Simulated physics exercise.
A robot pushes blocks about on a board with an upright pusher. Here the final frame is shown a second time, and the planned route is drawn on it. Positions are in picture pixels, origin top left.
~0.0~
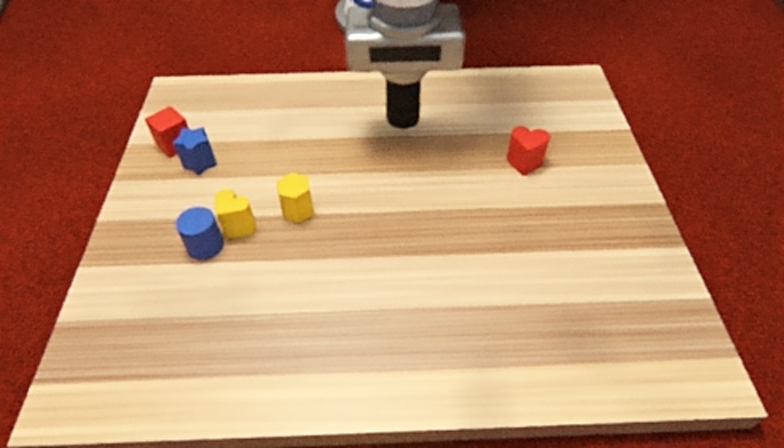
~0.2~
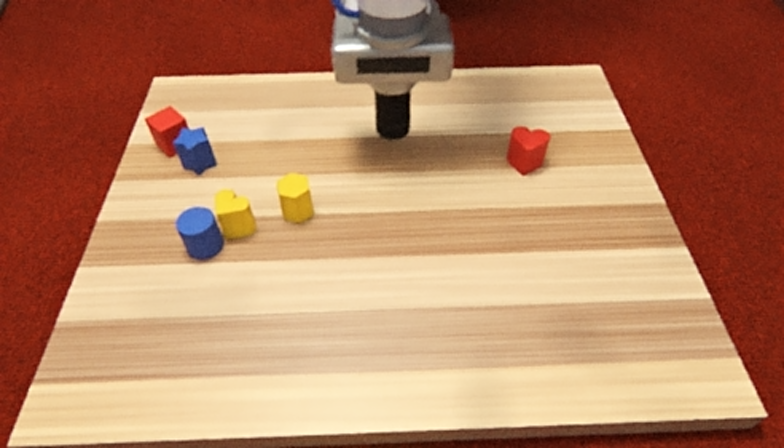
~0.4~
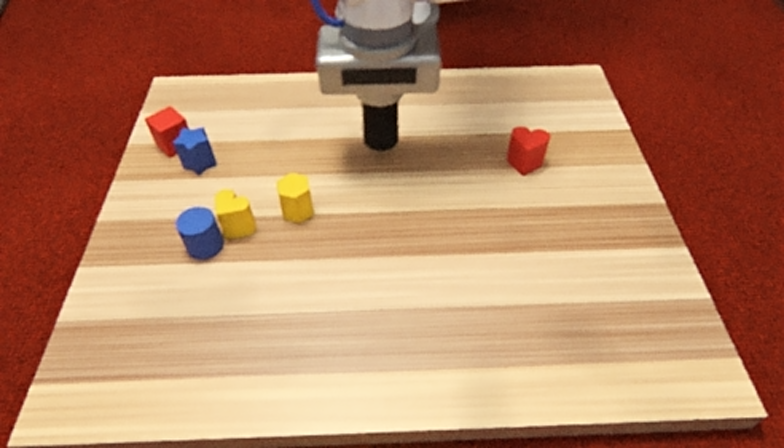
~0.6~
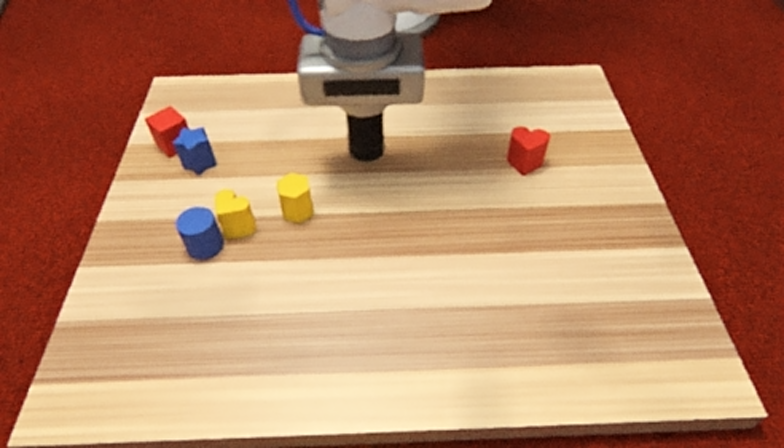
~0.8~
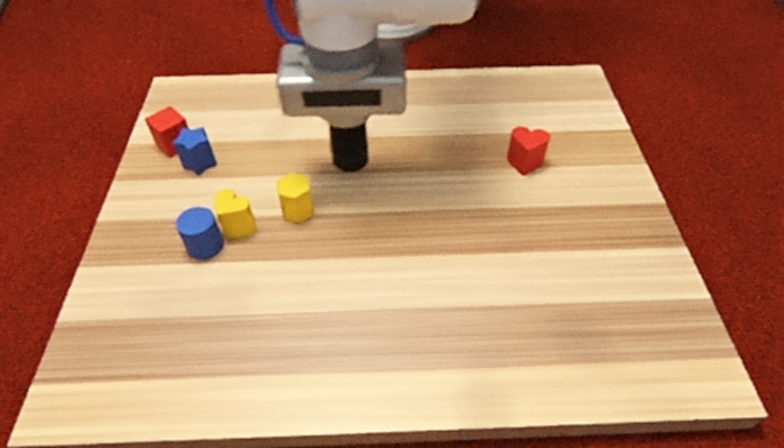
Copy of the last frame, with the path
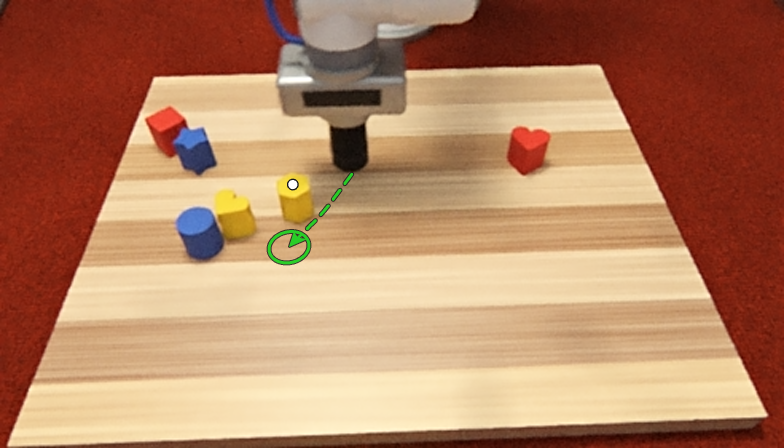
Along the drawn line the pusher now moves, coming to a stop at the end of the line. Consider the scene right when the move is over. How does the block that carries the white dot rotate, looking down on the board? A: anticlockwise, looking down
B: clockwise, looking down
That would be B.
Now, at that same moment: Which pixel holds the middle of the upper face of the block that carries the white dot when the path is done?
The centre of its top will be at (257, 204).
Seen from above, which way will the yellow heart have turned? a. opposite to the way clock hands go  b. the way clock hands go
That would be a.
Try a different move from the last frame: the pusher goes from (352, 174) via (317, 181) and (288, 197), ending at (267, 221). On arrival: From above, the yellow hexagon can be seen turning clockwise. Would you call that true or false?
That claim is false.
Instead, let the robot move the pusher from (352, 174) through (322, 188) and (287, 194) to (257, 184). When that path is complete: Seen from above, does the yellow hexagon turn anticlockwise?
Yes, that is how it ends up.
Drawn move, from (352, 174) by way of (334, 198) and (314, 222) to (289, 247); the dot is on the yellow hexagon.
On the path given first. One third of the way, pusher at (332, 185); nothing pushed yet.
Two thirds of the way, pusher at (310, 210); yellow hexagon at (270, 196), turned 40° clockwise.
At the end, pusher at (286, 234); blue disc still; yellow heart at (221, 199), turned 20° anticlockwise; yellow hexagon at (257, 204), turned 115° clockwise.
